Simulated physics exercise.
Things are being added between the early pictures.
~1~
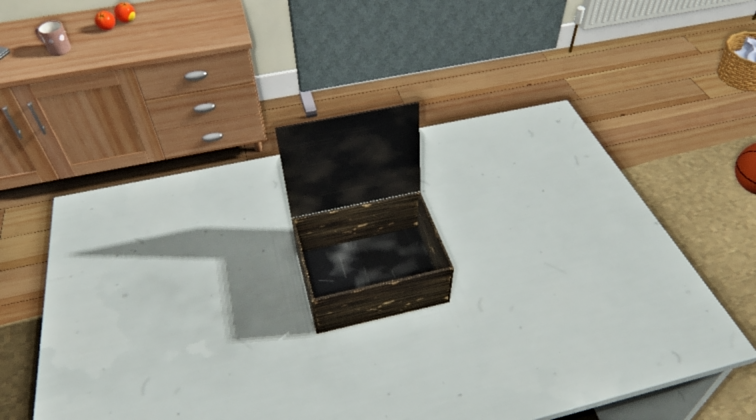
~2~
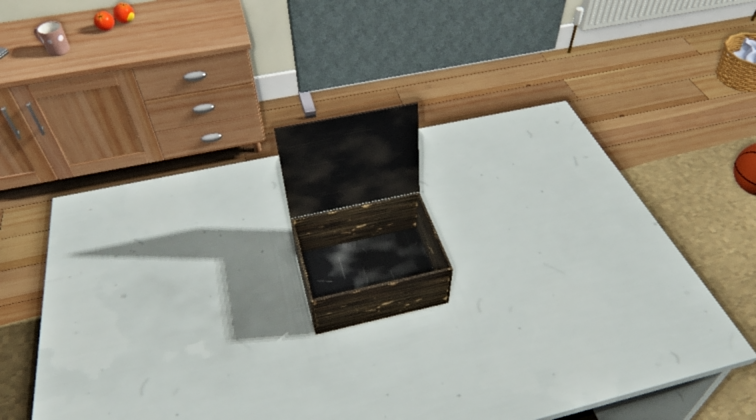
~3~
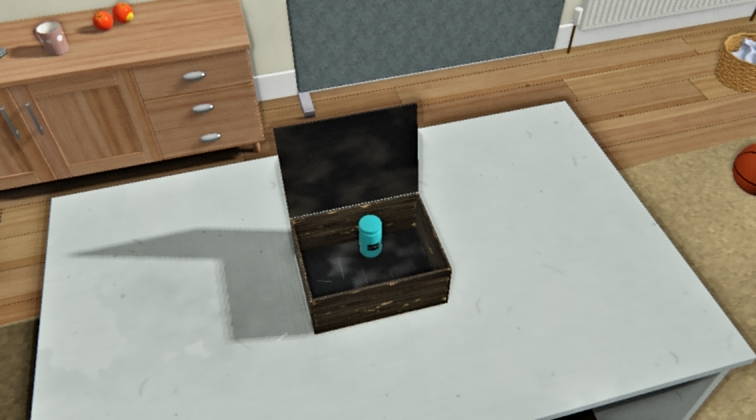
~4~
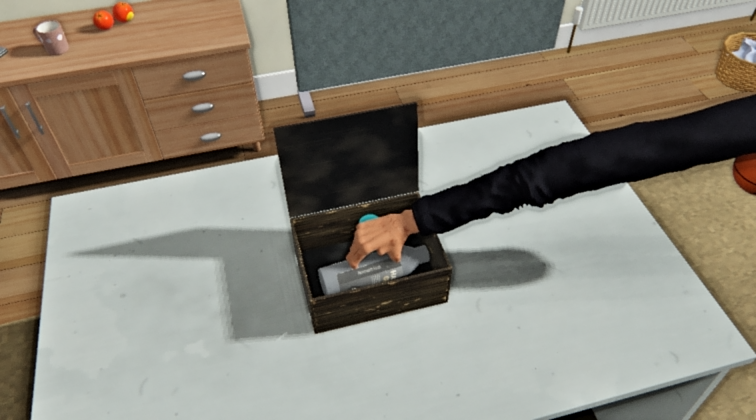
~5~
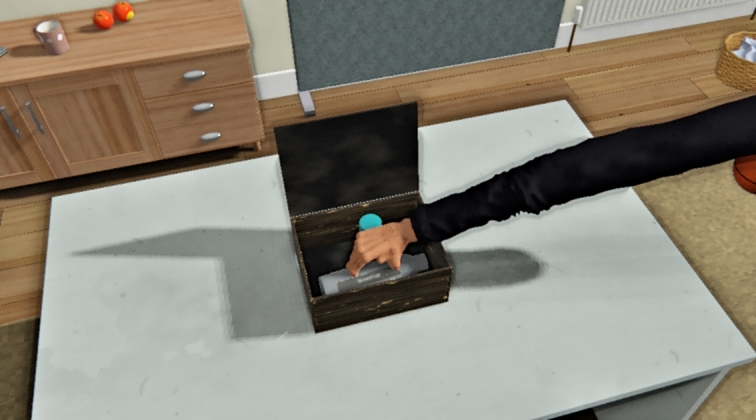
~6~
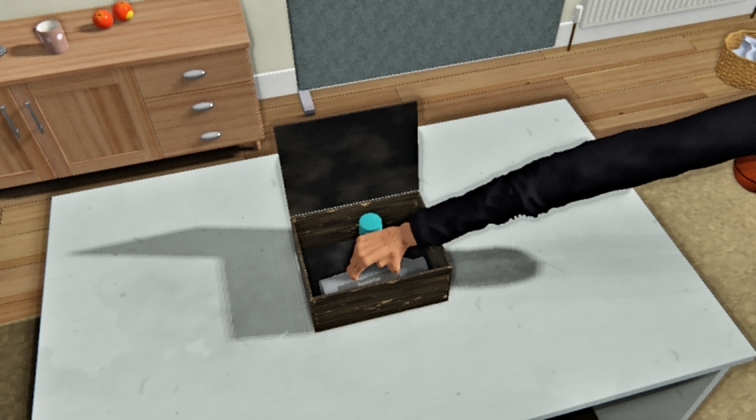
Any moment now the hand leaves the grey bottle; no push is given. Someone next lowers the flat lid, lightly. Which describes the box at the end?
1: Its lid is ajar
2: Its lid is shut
Its lid is shut.
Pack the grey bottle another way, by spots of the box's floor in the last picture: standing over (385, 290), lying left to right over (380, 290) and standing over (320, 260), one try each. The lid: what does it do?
Results in order: Lid up, lid down, lid up.
Then, 1.30 s past the last view, lid 78° above the rim.
Then, 1.80 s past the last view, lid 44° above the rim.
Then, 2.10 s past the last view, lid 18° above the rim.
Finally, lid shut; both still in place. Final places as the last picture's camera would see them, grey bottle near (375, 279).
